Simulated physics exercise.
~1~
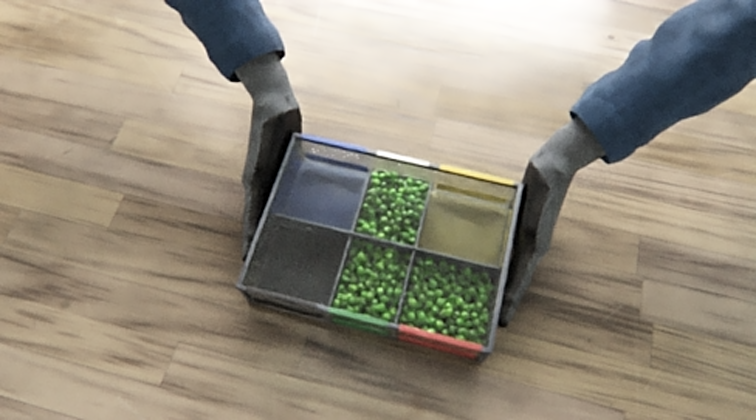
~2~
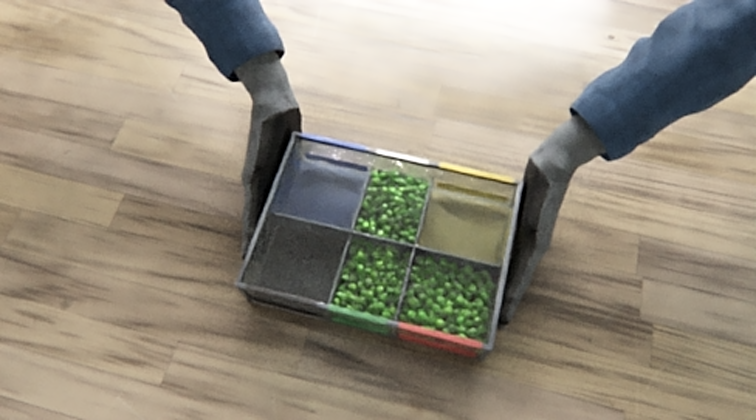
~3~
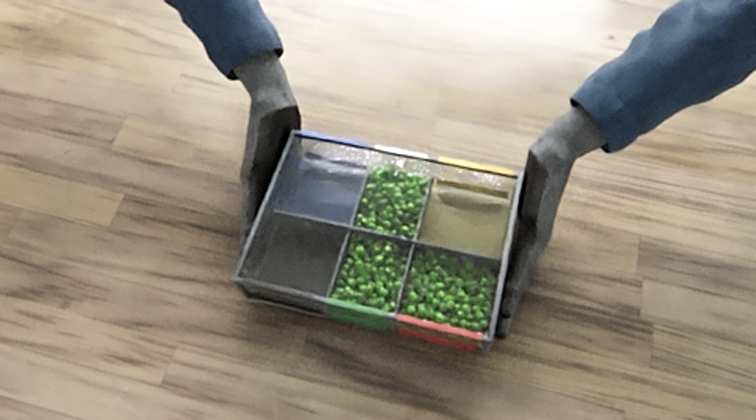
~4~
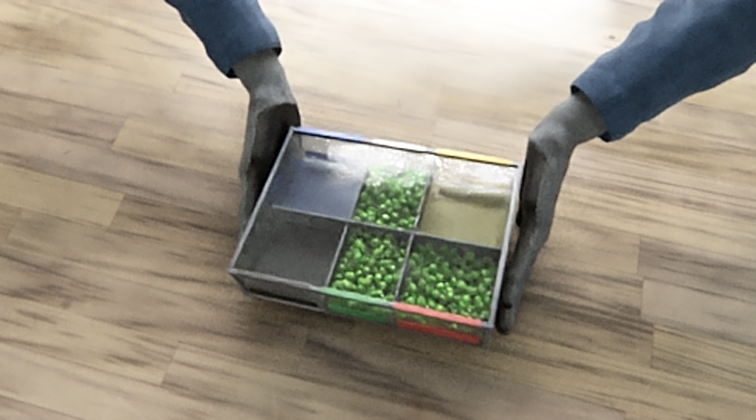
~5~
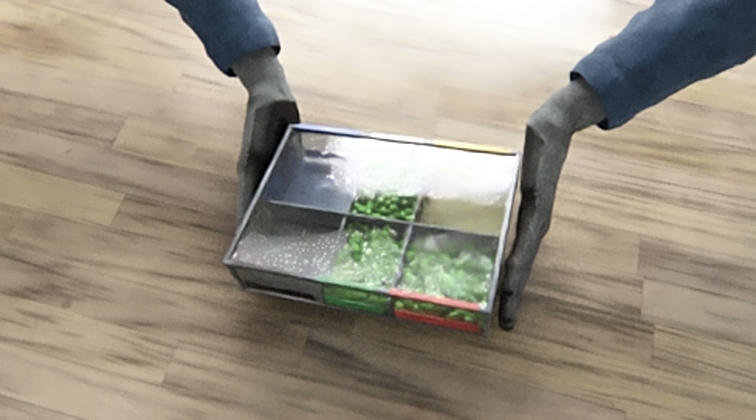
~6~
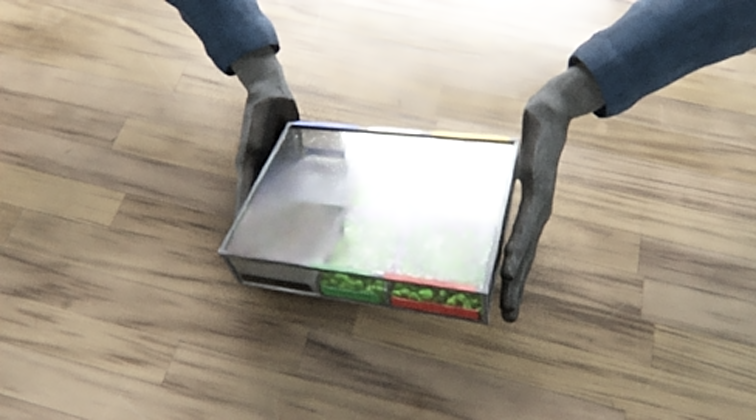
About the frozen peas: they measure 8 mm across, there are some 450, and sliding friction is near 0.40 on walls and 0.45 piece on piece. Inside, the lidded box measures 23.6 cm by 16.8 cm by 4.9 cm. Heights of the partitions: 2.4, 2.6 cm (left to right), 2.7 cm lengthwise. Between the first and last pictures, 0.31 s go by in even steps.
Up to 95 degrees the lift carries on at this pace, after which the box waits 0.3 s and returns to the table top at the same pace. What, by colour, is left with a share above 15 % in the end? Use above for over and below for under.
Verdicts: Red below, blue above, green below, yellow below, white above, black below.
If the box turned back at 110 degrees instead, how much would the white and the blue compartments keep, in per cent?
In per cent, white 25 and blue 70.
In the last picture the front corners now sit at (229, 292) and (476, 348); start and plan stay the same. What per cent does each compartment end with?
Red 10; blue 0; green 20; yellow 0; white 5; black 65.
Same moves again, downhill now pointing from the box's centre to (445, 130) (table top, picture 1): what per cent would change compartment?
Estimate: Near 65 per cent.
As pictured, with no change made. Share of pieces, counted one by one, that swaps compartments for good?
80 %.
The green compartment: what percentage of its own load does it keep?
That comes out at about 10 percent.
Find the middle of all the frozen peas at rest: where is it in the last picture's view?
Centre at rest: Approx. (337, 187) px.
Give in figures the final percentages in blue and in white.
Blue: 70; white: 25.
Then, 1.27 s after the last picture, tilt 95 degrees; red 5 %, blue 50 %, green 10 %, yellow 5 %, white 30 %.
Then, 2.11 s after the last picture, tilt 48 degrees; blue 70 %, white 25 %.
Then, 2.97 s after the last picture, tilt 0 degrees; blue 70 %, white 25 %.
In the end, red 0 %, blue 70 %, green 0 %, yellow 0 %, white 25 %, black 0 %.
